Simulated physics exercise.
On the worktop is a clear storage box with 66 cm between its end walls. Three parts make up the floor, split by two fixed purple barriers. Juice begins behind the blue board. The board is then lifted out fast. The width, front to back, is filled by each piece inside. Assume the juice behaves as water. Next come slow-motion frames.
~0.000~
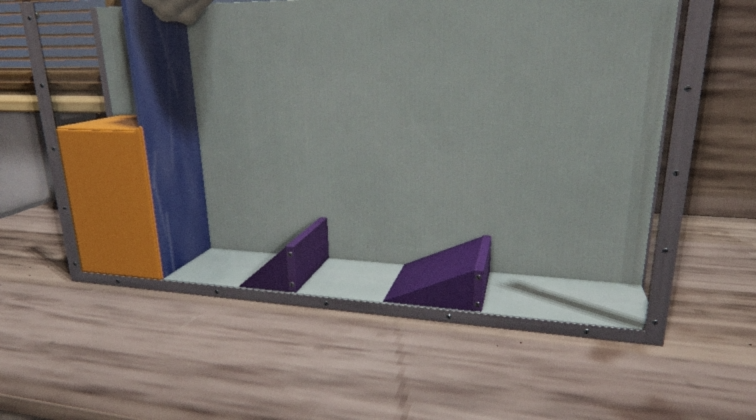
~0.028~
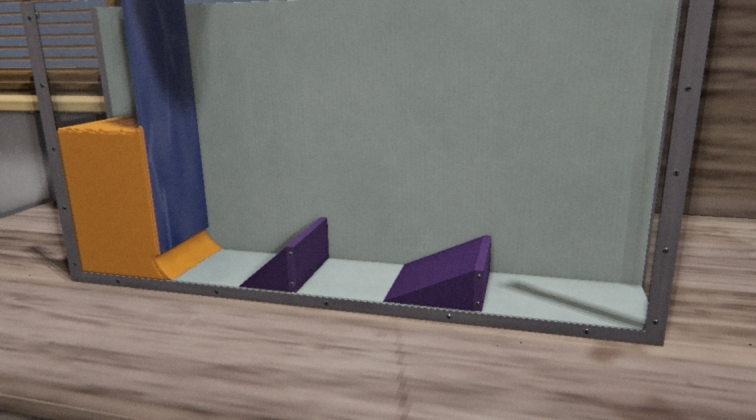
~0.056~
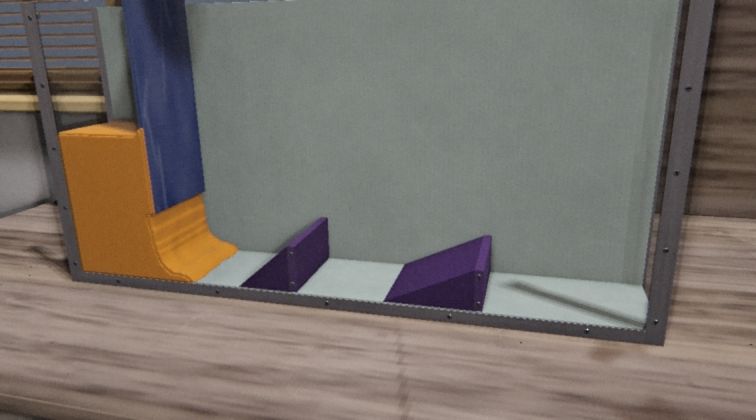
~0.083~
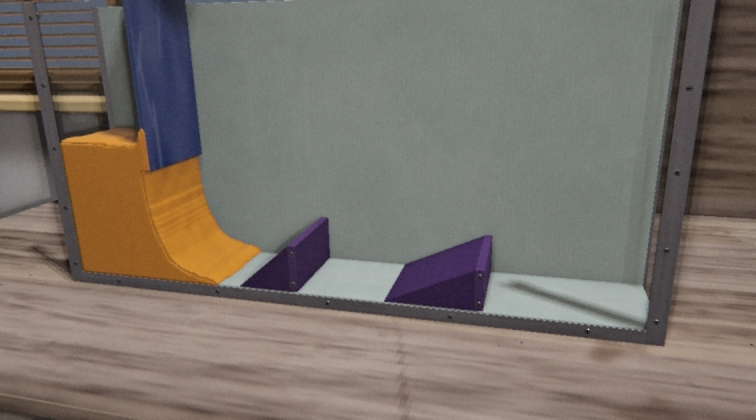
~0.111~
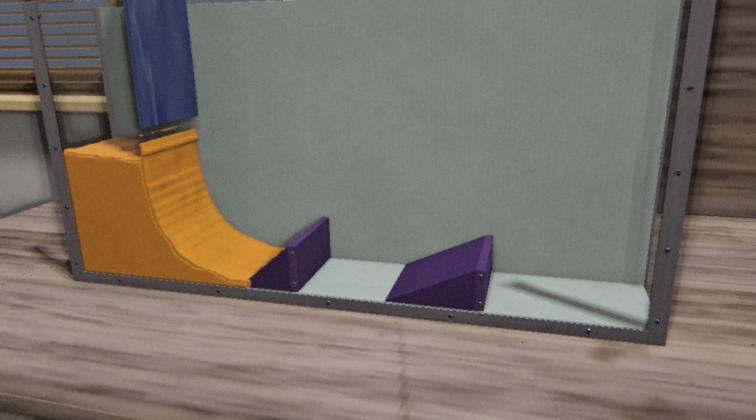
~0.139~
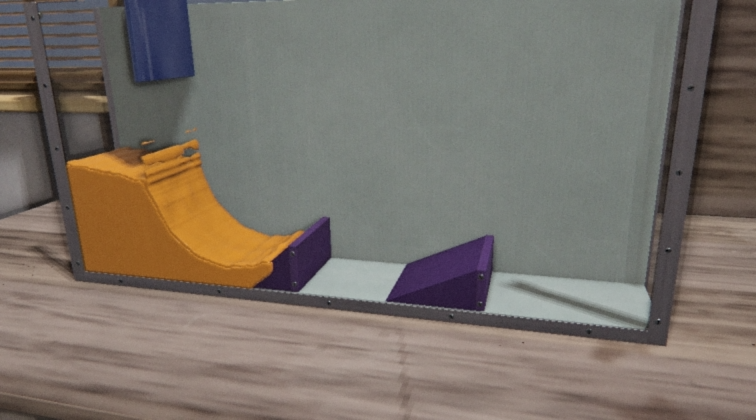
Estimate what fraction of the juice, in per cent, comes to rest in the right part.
The right part ends up with about 28 percent.
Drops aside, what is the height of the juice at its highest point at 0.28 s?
About 14.5 cm.
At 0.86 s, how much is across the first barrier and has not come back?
Roughly 48 per cent.
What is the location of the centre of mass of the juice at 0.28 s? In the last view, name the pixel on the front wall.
The centre of mass sits near (198, 243) on the front wall.
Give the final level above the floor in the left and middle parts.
The first one ends at 4.5 cm and the second at 3.0 cm.
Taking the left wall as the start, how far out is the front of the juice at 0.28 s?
Roughly 40 cm out.
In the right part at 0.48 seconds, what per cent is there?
Some 18 per cent.
After 0.28 s 19 per cent is beyond the first barrier and 0 beyond the second.
After 0.48 s 42 per cent is beyond the first barrier and 18 beyond the second.
After 0.86 s 47 per cent is beyond the first barrier and 27 beyond the second.
In the end the left part holds 51, the middle 22 and the right 28 per cent.
